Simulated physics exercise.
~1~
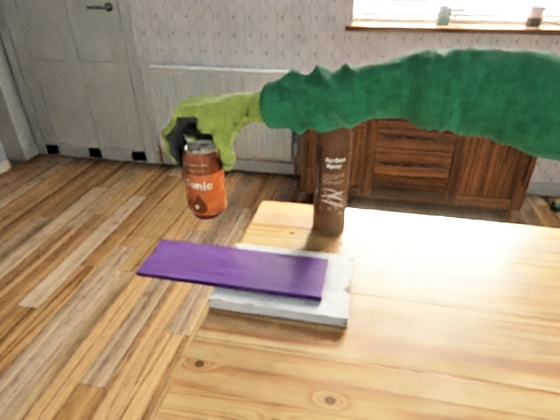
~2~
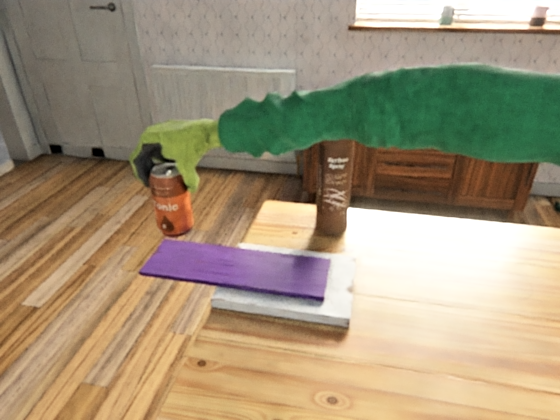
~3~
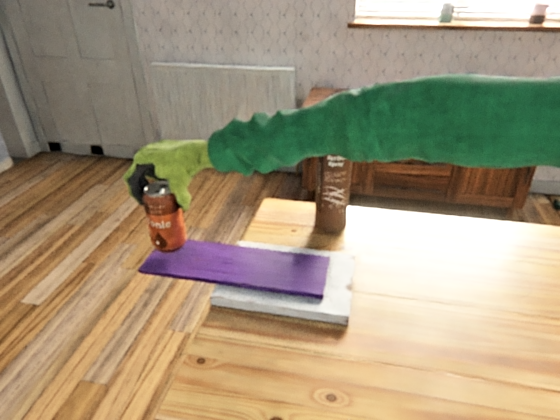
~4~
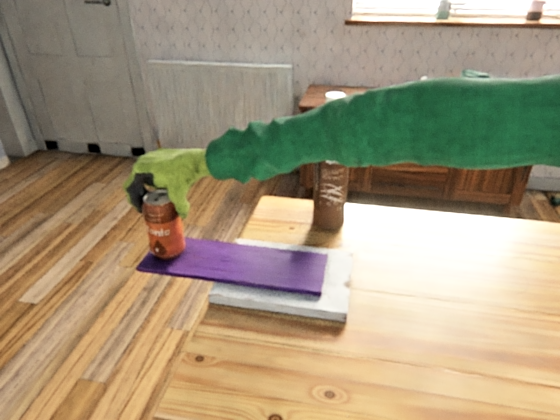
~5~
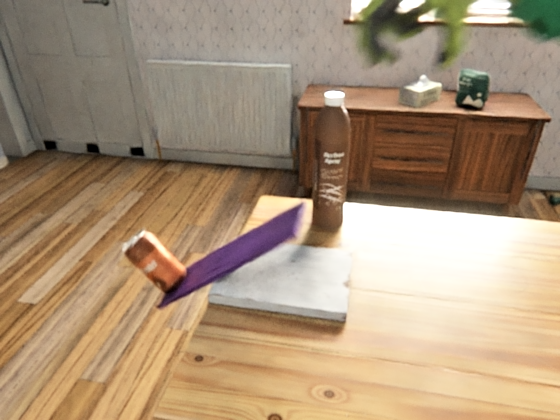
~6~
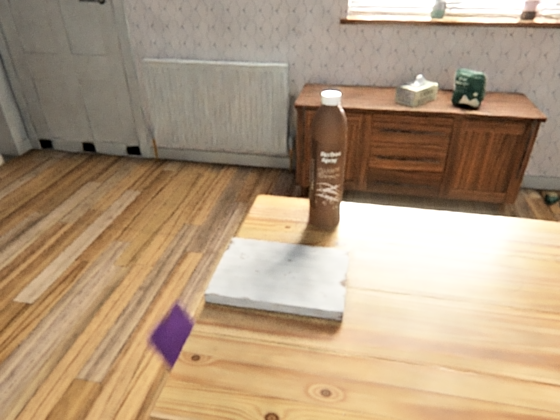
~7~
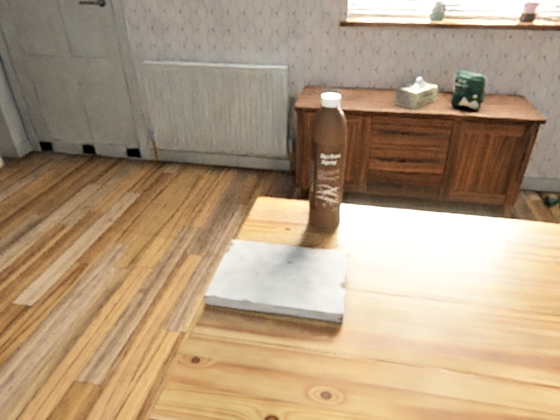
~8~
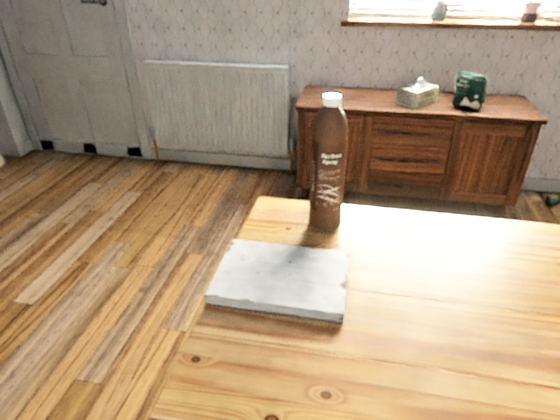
An arm in a fuzzy green sleeve with a lighter green glove reaches in from the right over a pale wooden table, seen from slightly above in a room with a plank floor, a radiator and a wooden sideboard. A purple board lies across a white slab, sticking out past the table's left end, with a brown bottle standing behind. The hand carries an orange can left and lowers it upright onto the board's overhanging end. It lets go and draws back, and the board tips up as the can leans. Both drop out of sight, leaving the slab and bottle in place.
